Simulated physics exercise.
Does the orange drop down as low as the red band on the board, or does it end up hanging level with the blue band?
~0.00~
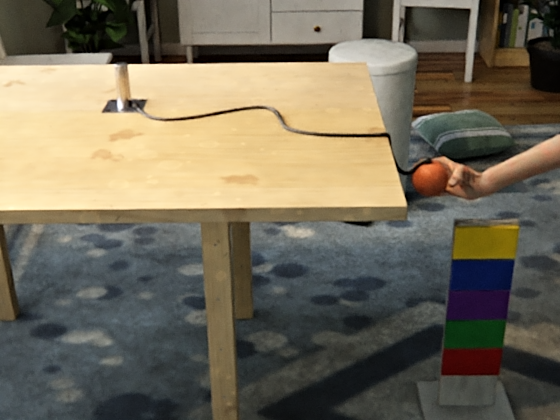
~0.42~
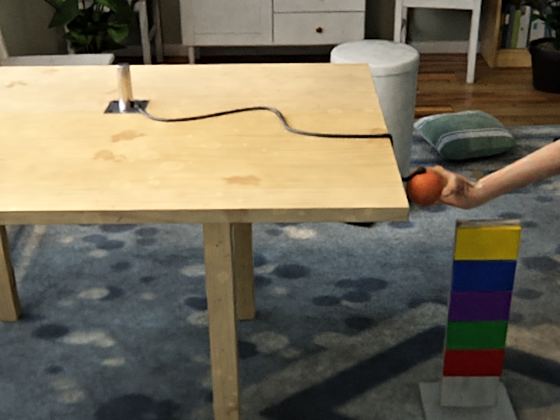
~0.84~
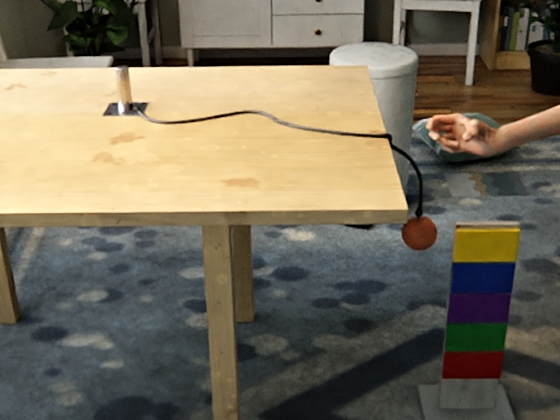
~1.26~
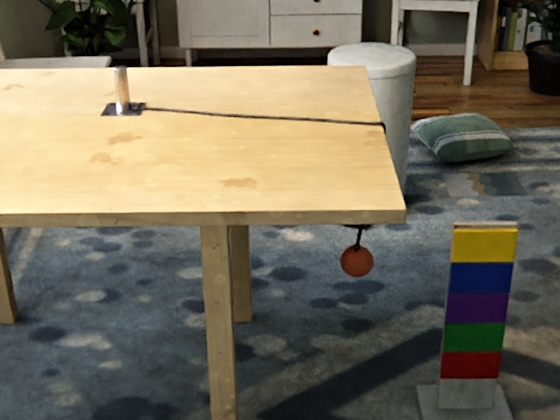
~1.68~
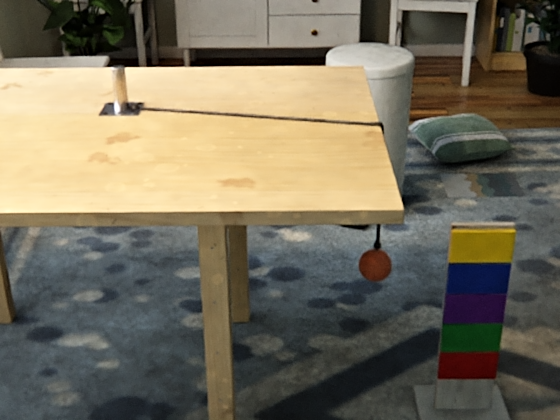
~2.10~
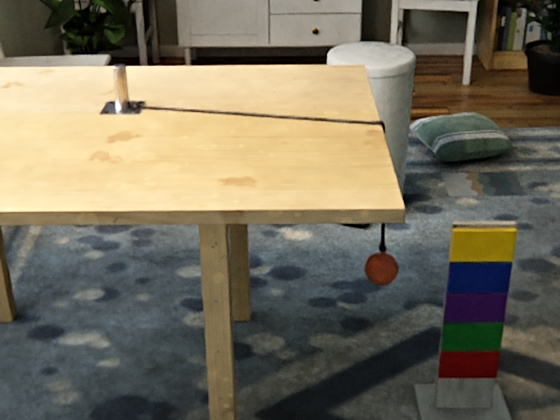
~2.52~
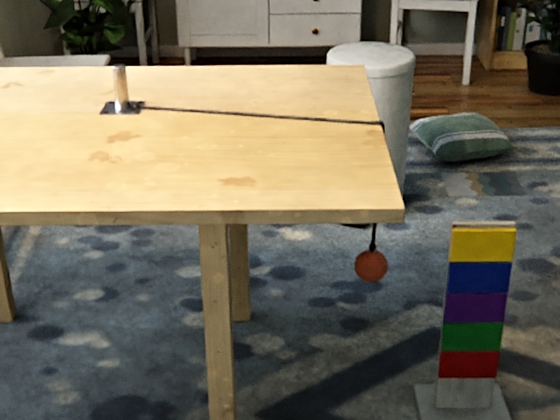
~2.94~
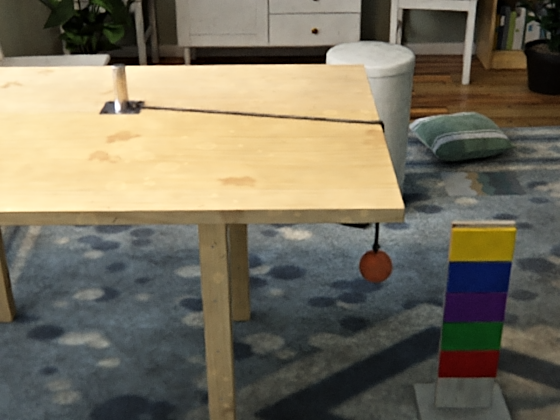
It ends up hanging level with the blue band. The cord holds it there, just below the edge of the table.
An orange on a dark cord was held past the right edge of a wooden table, then the hand let go and drew back. The orange dropped, swung left under the edge and back a little, and ended up hanging level with the board's blue band.
